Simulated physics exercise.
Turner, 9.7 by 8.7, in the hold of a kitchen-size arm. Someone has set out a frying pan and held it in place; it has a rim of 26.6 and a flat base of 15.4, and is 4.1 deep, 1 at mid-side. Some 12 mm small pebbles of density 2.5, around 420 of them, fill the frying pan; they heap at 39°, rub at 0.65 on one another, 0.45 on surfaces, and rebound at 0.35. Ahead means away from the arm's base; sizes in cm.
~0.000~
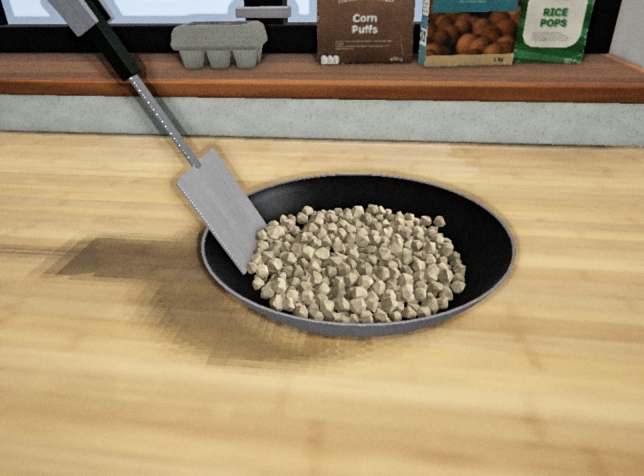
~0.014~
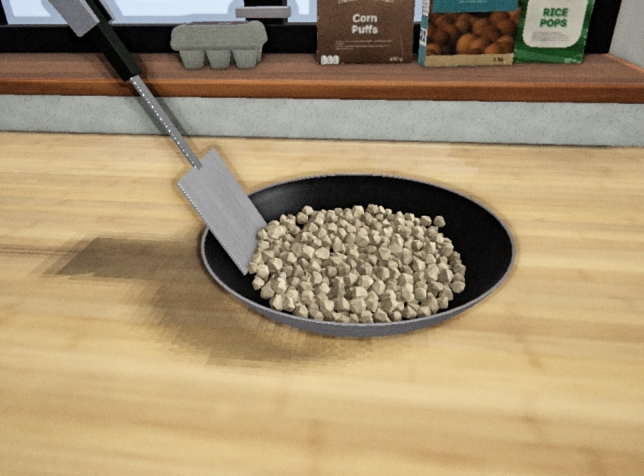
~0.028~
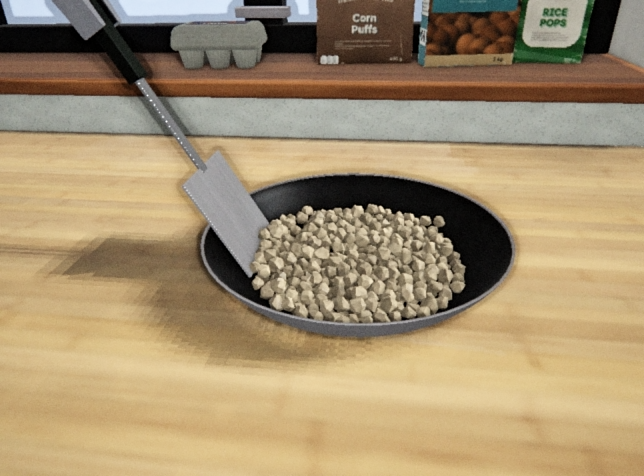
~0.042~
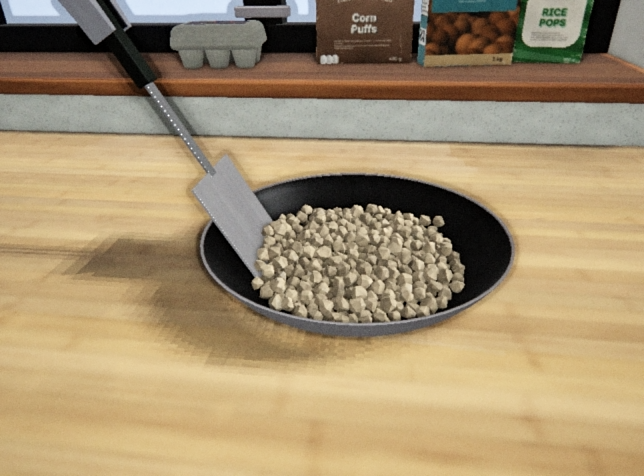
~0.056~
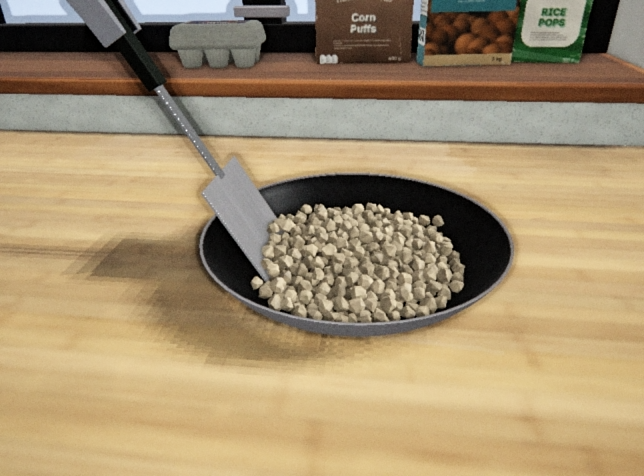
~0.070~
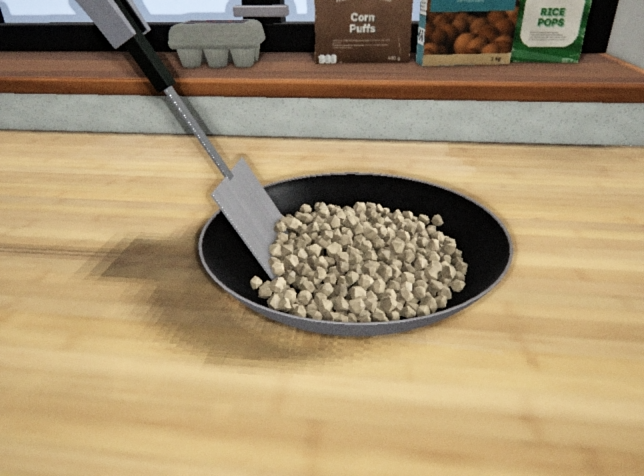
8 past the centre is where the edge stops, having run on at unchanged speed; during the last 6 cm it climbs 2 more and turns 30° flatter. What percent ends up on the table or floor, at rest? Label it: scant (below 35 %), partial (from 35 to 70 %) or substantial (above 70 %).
Scant (below 35 %).
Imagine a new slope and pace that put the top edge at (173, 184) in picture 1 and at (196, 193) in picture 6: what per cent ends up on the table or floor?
Around 5 per cent finishes on the table or floor.
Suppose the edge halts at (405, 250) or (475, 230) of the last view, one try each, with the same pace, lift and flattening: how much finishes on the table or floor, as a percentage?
Close to 5 and close to 45 per cent, respectively.
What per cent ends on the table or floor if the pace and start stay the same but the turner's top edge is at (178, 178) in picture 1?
I'd estimate around 15 per cent.
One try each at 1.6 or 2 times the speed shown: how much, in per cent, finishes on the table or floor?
Near 20 and near 25 percent respectively.
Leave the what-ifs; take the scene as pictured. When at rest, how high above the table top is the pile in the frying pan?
Near 6.5 centimetres high.
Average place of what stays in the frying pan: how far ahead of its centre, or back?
Ahead of centre, near 5.5 centimetres.
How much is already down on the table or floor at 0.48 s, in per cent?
It is near 15 percent.
After 0.16 s, sloping 60°, highest piece 4 above the table; 417 in the frying pan.
After 0.24 s, sloping 49°, highest piece 6 above the table; 410 in the frying pan, 7 on the blade or in flight.
After 0.48 s, sloping 30°, highest piece 6 above the table; 359 in the frying pan, 54 on the table or floor, 4 on the blade or in flight.
After 1.53 s, sloping 30°, highest piece 6 above the table; 356 in the frying pan, 61 on the table or floor.
In the end, 356 in the frying pan, 61 on the table or floor. That is 15 % on the table or floor.
